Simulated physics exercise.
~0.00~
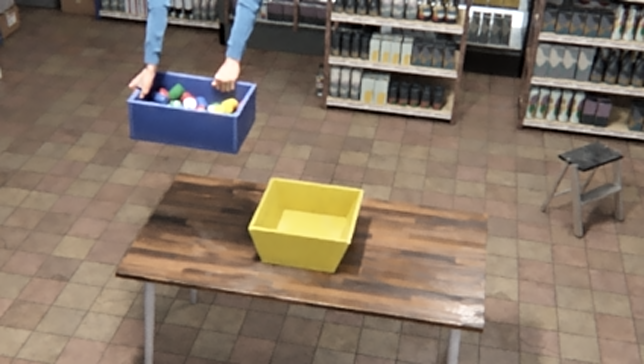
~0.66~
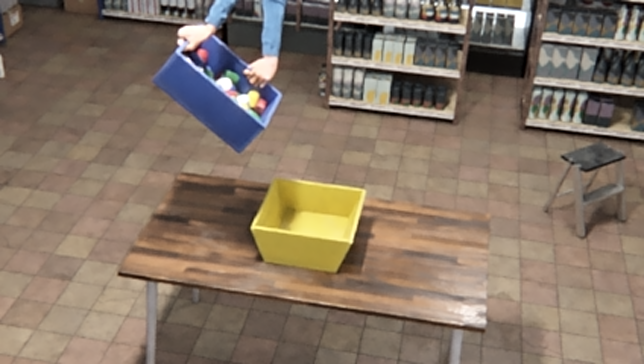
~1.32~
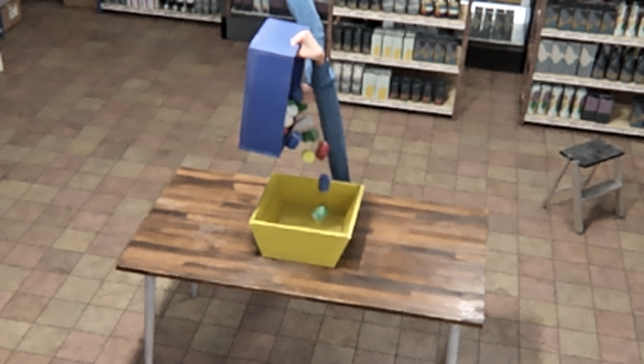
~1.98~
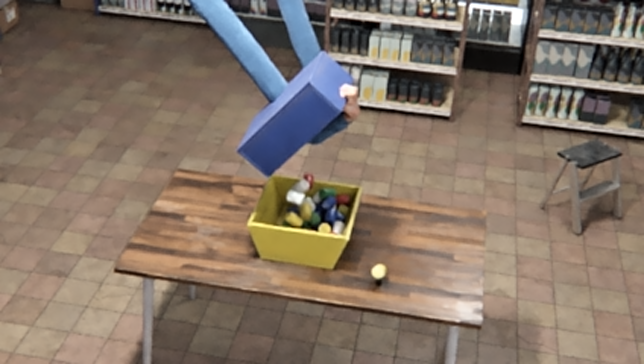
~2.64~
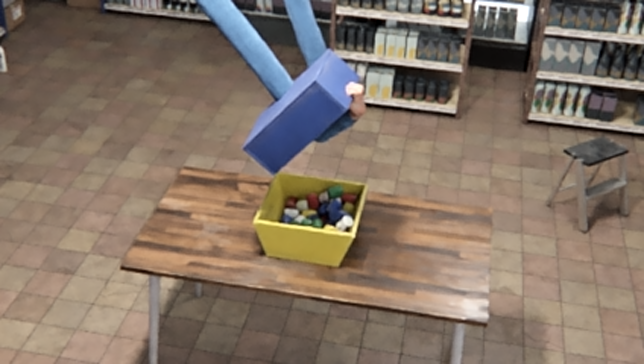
A blue box full of small colourful jars is held by two hands above the back left of a brown wooden table, in a tiled shop aisle seen from above. An open yellow box stands empty on the table, with stocked shelves behind and a small stool to the right. The hands move the blue box rightward and tip it steeply until jars tumble into the yellow box. One yellowish jar appears on the tabletop to the right, then is no longer in view. Finally the blue box hangs overturned above the well-filled yellow box.
